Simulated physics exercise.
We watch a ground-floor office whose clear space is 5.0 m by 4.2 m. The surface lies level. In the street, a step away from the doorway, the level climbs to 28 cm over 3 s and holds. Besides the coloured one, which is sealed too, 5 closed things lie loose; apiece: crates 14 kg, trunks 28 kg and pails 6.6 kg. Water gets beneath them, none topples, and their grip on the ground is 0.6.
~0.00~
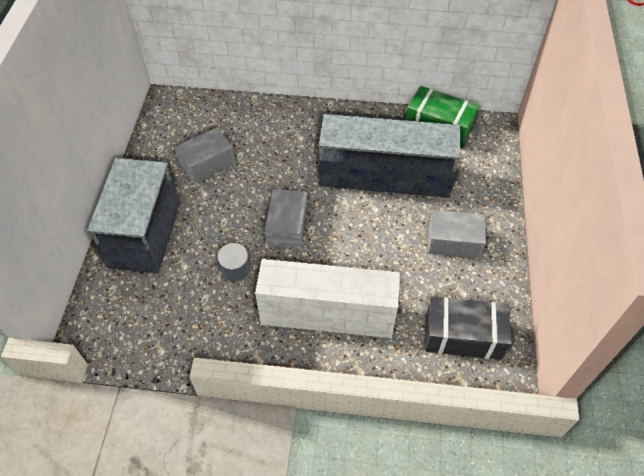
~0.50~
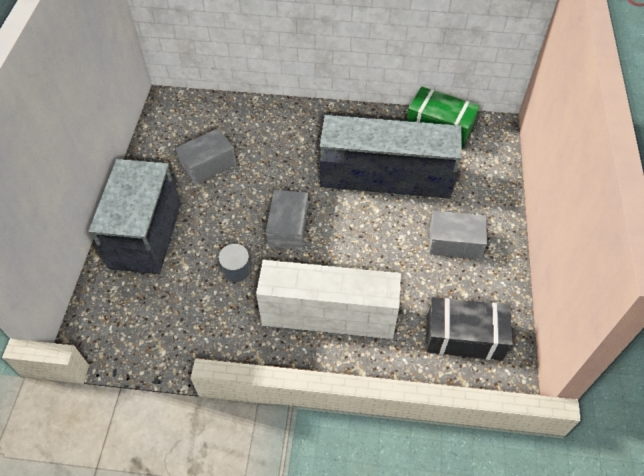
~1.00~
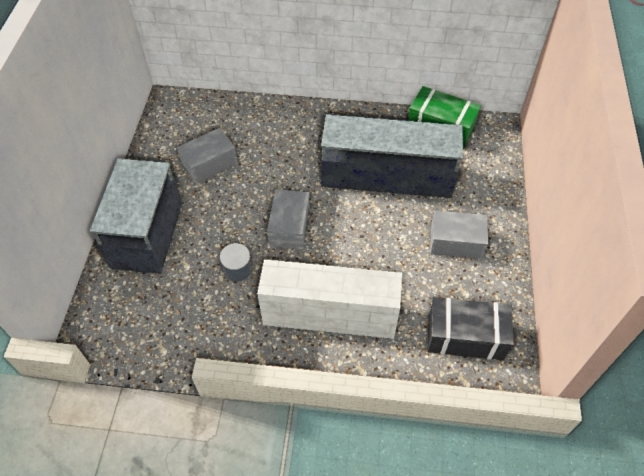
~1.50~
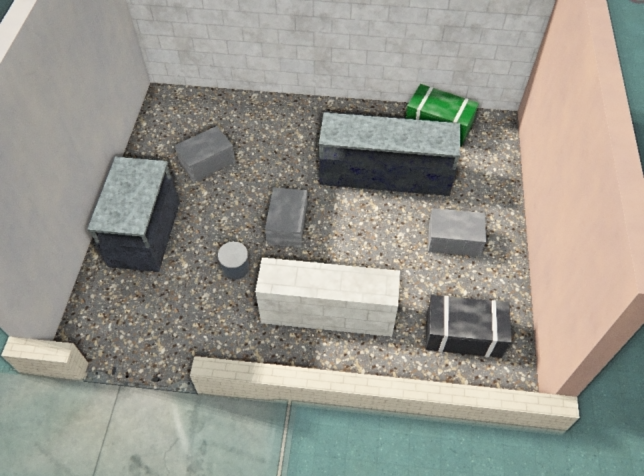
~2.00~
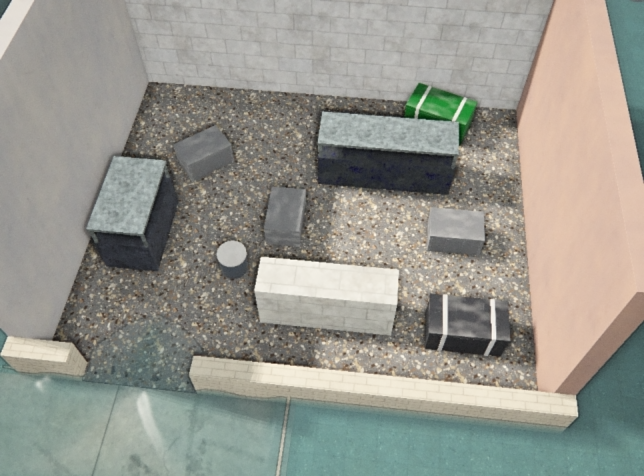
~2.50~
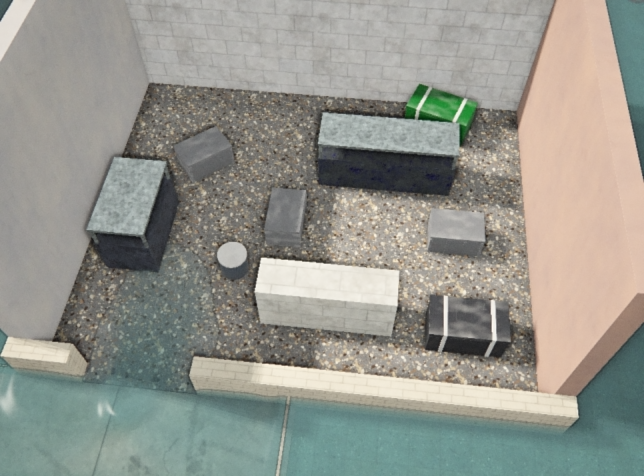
The clip shows a walled, gravel-floored space with a green trunk, a black trunk and several blocks, as water spreads over the paving outside, then enters through the front gap onto the floor, while the objects stay still.
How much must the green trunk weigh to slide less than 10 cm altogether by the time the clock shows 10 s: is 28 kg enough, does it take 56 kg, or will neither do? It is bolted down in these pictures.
I expect that only the larger load is enough.
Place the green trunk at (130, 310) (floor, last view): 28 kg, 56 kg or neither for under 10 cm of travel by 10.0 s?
Neither holds.
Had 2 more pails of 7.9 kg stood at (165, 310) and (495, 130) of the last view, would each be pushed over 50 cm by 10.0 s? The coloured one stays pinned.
In that order: Over, short of it.
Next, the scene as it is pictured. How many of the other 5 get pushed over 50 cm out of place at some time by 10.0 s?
That makes 3.
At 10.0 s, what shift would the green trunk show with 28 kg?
About 60 cm.
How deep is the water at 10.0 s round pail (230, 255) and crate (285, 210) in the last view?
About 19 and 7 cm.
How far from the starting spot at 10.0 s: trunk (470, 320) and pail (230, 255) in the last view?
In that order: 0 cm, 250 cm.
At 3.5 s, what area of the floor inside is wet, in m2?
About 4.5 m2.
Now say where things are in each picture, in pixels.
In the first picture, the green trunk at (443, 106), on the bottom; 0.0 m2 under water; 0 of 6 have shifted.
In the second picture, the green trunk at (444, 107), on the bottom; 0.0 m2 under water; 0 of 6 have shifted.
In the third picture, the green trunk at (445, 106), on the bottom; 0.0 m2 under water; 0 of 6 have shifted.
In the fourth picture, the green trunk at (443, 104), on the bottom; water covers 0.0 m2; 0 of 6 have shifted.
In the fifth picture, the green trunk at (442, 103), on the bottom; 0.5 m2 under water; 0 of 6 have shifted.
In the sixth picture, the green trunk at (442, 104) rests on the ground; 1.4 m2 under water; 0 of 6 have shifted.
After 3.5 s the green trunk would be 0 cm from its start with 28 kg and 0 cm from its start with 56 kg; 0 cm of water round it then.
After 4.5 s the green trunk would be 0 cm from its start with 28 kg and 0 cm from its start with 56 kg; 0 cm of water round it then.
After 7.0 s the green trunk would be 5 cm from its start with 28 kg and 0 cm from its start with 56 kg; 5 cm of water round it then.
After 10.0 s the green trunk would be 68 cm from its start with 28 kg and 4 cm from its start with 56 kg; 13 cm of water round it then.
